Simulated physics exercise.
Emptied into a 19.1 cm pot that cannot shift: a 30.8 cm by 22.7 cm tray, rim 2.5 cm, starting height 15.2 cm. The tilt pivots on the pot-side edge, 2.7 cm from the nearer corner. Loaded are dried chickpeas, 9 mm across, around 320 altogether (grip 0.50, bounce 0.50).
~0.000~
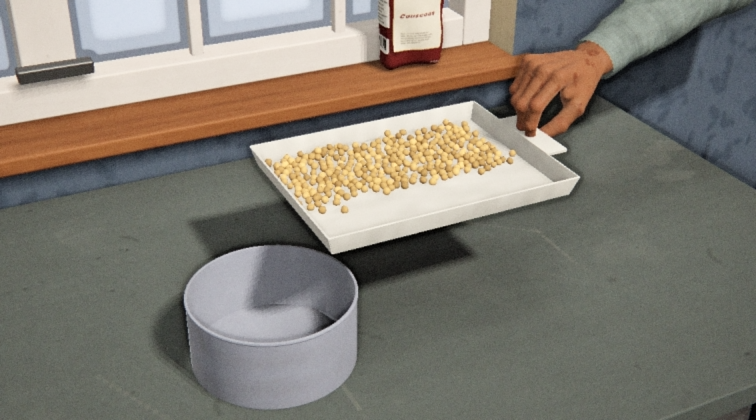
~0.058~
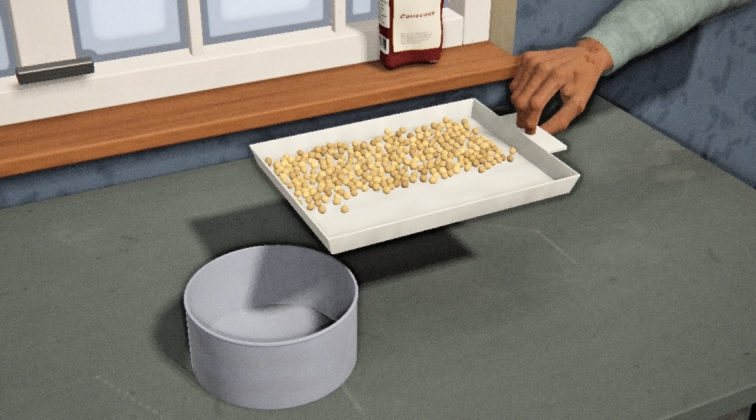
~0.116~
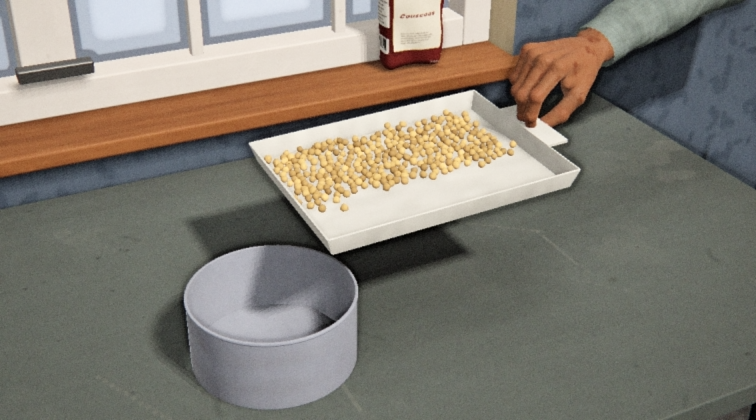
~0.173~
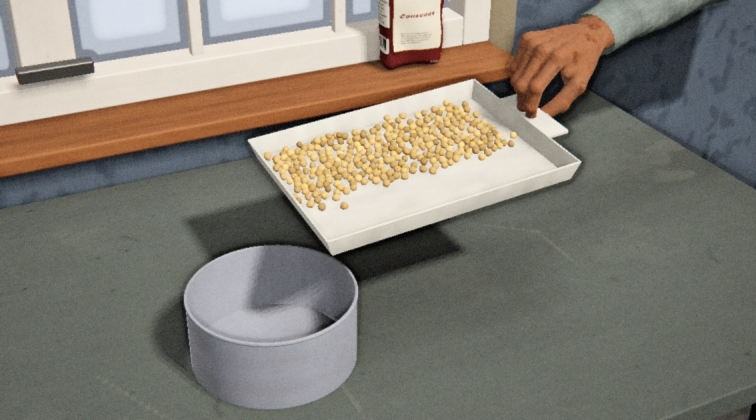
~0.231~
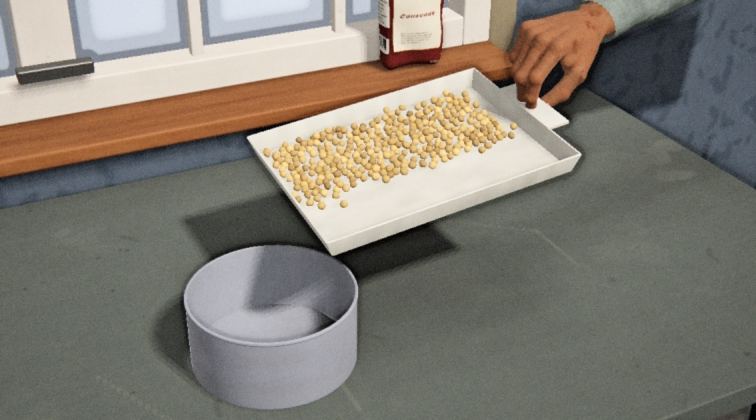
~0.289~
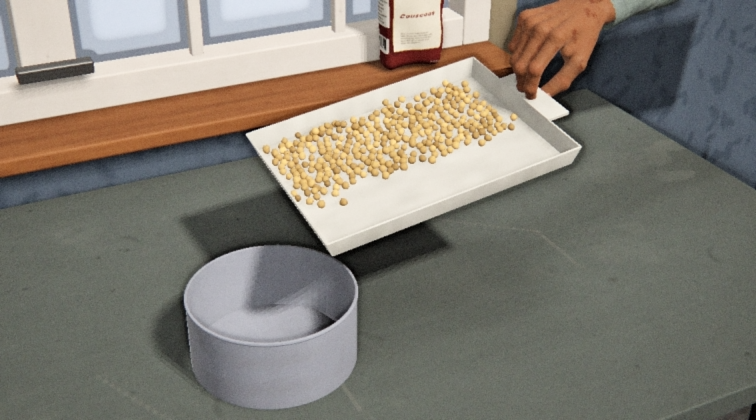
On a dark worktop by a window, a hand slowly raises the right end of a white tray of chickpeas near a grey pot.
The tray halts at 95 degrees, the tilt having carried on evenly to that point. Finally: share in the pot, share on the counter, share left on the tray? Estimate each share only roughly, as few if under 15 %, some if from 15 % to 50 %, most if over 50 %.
Roughly: Pot most, counter few, tray few.
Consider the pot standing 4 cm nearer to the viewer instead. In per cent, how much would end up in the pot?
Near 100 per cent in that case.
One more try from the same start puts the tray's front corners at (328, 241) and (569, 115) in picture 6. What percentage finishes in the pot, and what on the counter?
You'd end with pot at 95 and counter at 5.
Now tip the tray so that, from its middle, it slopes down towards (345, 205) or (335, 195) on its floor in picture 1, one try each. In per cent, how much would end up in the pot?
Roughly 85 per cent on the first try and 40 per cent on the second.
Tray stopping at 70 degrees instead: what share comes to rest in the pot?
Roughly 5 %.
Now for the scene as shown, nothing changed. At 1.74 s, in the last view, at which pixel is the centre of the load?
Near (316, 178).
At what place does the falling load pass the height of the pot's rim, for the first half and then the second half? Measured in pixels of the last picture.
The first half passes near (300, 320) and the second half near (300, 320).
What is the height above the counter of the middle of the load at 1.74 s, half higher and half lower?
About 22 centimetres.
After 1.16 s, tilt 50 degrees; the tray holds 100 %, the pot 0 %.
After 1.74 s, tilt 76 degrees; the tray holds 95 %, the pot 5 %.
Then, at 2.37 s, tilt 95 degrees; the tray holds 0 %, the pot 95 %.
By 3.0 s all is still; pot 95 %, counter 5 %, tray 0 %.
